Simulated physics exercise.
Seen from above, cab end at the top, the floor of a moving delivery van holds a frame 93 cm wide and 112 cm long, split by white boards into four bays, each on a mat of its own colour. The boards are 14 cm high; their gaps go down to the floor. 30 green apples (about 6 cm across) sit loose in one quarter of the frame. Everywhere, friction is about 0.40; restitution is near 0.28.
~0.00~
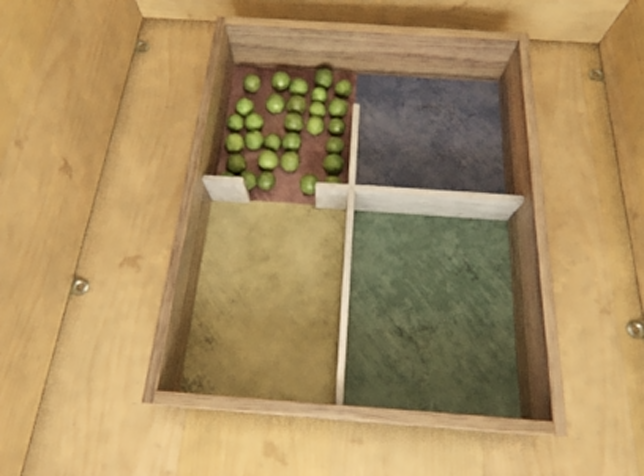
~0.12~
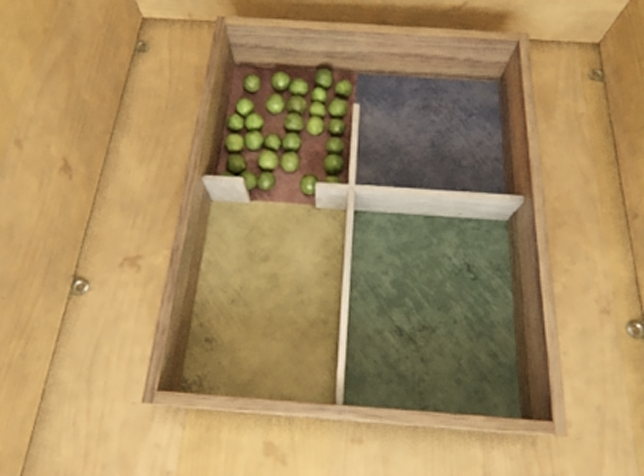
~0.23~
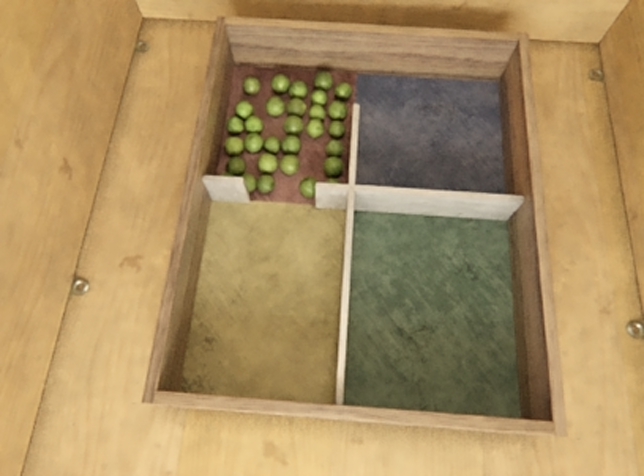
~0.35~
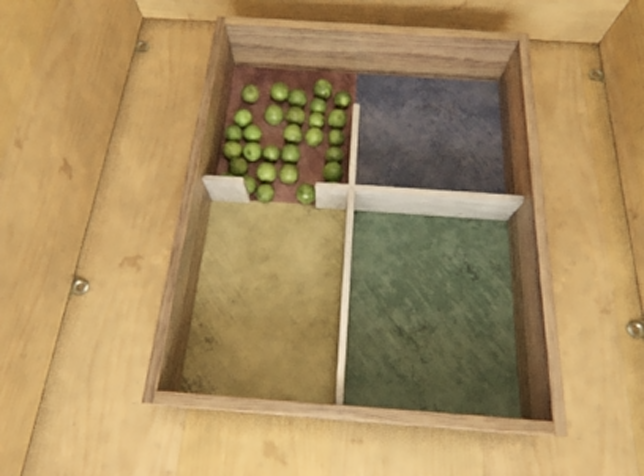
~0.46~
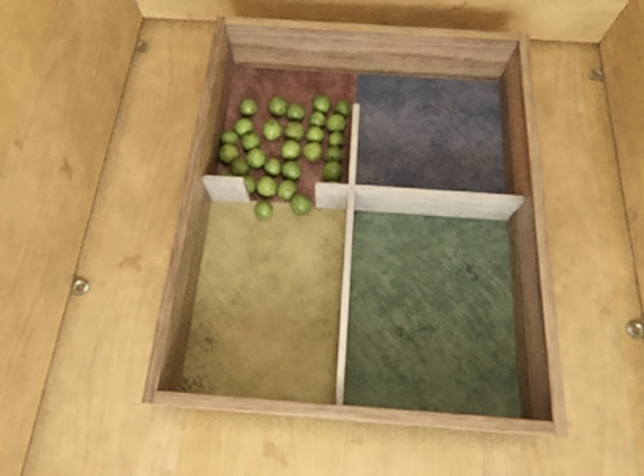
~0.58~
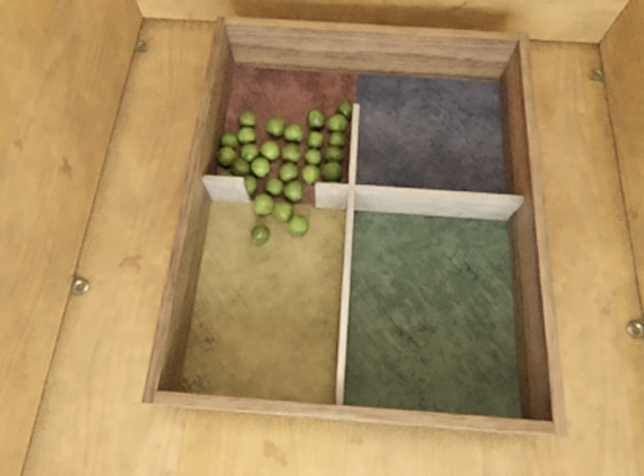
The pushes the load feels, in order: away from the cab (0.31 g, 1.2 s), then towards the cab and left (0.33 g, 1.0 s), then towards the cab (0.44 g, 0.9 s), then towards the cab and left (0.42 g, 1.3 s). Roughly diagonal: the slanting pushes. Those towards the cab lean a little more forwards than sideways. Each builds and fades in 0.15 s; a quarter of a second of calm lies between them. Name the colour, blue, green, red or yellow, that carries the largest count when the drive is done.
Red.
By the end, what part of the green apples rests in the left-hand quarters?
Roughly 100 per cent.
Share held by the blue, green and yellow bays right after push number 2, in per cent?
Reading then: Blue 0 %, green 0 %, yellow 40 %.
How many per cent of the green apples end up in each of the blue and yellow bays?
The blue bay gets about 0 per cent and the yellow bay about 30 per cent.
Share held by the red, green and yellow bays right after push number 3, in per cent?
Shares in percent - red: 60, green: 0, yellow: 30.
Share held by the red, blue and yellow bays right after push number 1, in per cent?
Red 50 %, blue 0 %, yellow 50 %.
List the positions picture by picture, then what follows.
The first picture shows middle of the blue mat (429, 140); middle of the green mat (430, 308); middle of the red mat (288, 131); middle of the yellow mat (268, 296); 30 in the red bay; the apple farthest behind, in the direction of the first push, is at (324, 79).
In the second picture, 30 in the red bay; the apple farthest behind, in the direction of the first push, is at (324, 79).
In the third picture, 30 in the red bay; the apple farthest behind, in the direction of the first push, is at (323, 82).
In the fourth picture, 30 in the red bay; the apple farthest behind, in the direction of the first push, is at (323, 90).
In the fifth picture, 28 in the red bay and 2 in the yellow bay; the apple farthest behind, in the direction of the first push, is at (321, 104).
In the sixth picture, 26 in the red bay and 4 in the yellow bay; the apple farthest behind, in the direction of the first push, is at (346, 110).
After push 1 (1.44 s), 14 in the red bay, 1 in the blue bay and 15 in the yellow bay.
After push 2 (2.69 s), 19 in the red bay and 11 in the yellow bay.
After push 3 (3.84 s), 19 in the red bay, 1 in the blue bay and 10 in the yellow bay.
After push 4 (5.39 s), 19 in the red bay, 1 in the blue bay and 10 in the yellow bay.
When it is over (at 5.68 s), 19 in the red bay, 1 in the blue bay and 10 in the yellow bay.
